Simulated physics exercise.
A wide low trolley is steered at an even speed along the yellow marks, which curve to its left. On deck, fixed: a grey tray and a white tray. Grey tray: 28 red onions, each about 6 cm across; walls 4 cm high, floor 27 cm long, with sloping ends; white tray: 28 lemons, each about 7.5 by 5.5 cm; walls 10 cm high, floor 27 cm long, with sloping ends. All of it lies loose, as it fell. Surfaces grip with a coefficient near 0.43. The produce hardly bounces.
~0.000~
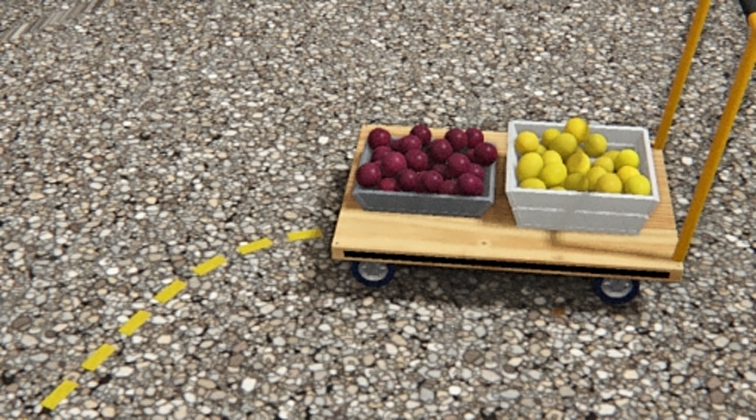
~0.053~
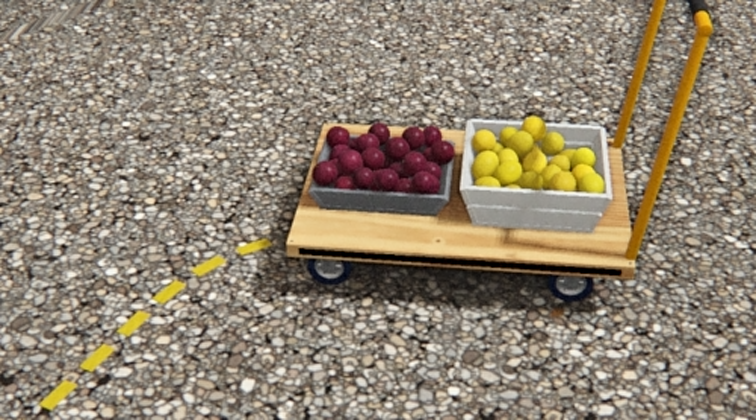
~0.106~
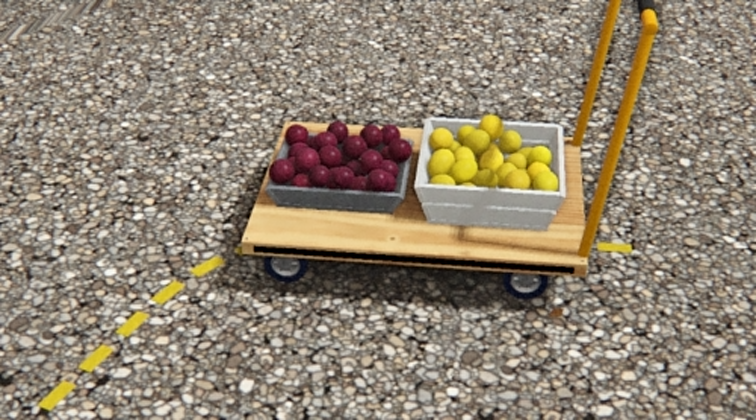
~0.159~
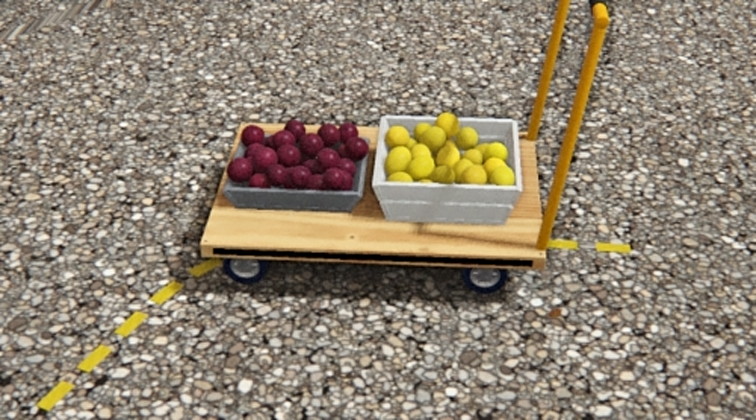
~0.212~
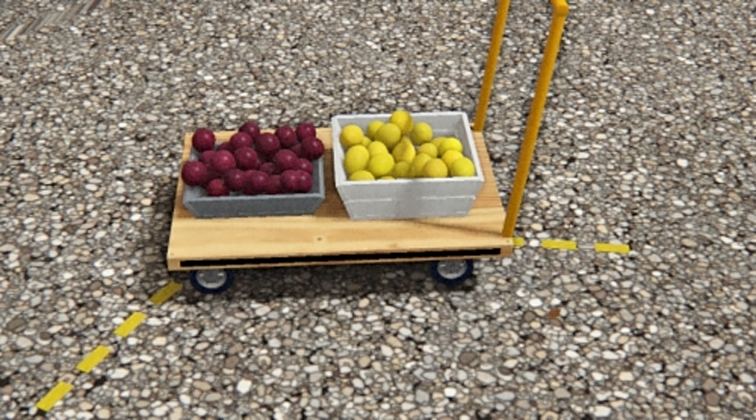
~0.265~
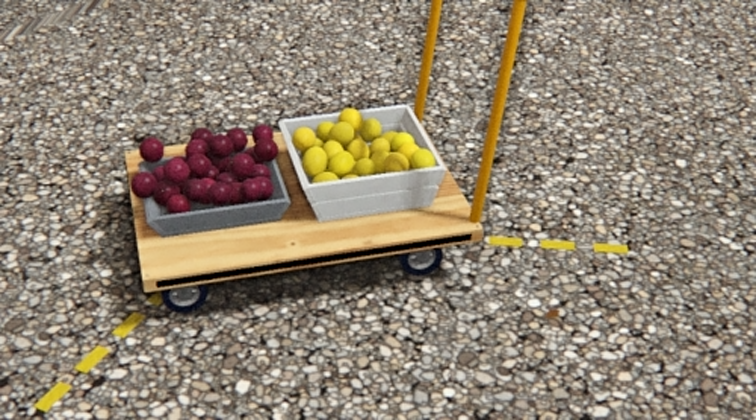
Flatbed cart rolling left across pebbled ground along a dashed yellow line, carrying trays of dark red and yellow produce, then turning toward the viewer.
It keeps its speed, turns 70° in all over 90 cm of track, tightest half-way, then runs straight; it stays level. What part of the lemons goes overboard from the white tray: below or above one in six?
The white tray loses under a sixth of its lemons.
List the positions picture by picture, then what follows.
In the first frame (places track the rim corner closest to us here), white tray (654, 198); grey tray (489, 199); heading changed by 0°, 0 cm rolled; all still inside.
The second frame shows white tray (607, 196); grey tray (445, 197); heading changed by 0°, 11 cm rolled.
The third frame shows white tray (560, 194); grey tray (400, 195); heading changed by 0°, 22 cm rolled.
The fourth frame shows white tray (517, 188); grey tray (358, 193); heading changed by 3°, 33 cm rolled.
The fifth frame shows white tray (479, 178); grey tray (320, 195); heading changed by 10°, 44 cm rolled.
The sixth frame shows white tray (441, 168); grey tray (286, 200); heading changed by 21°, 55 cm rolled; 1 out, the lowest onion at (202, 139).
After 0.33 s, the grey tray is down by 6 of 28 and the white tray has all 28.
After 0.41 s, the grey tray is down by 8 of 28 and the white tray has all 28.
After 0.54 s, the grey tray is down by 10 of 28 and the white tray has all 28.
When it is over (at 1.00 s), the grey tray is down by 11 of 28 and the white tray has all 28. Asked share, 0 of 28, 0 per cent.
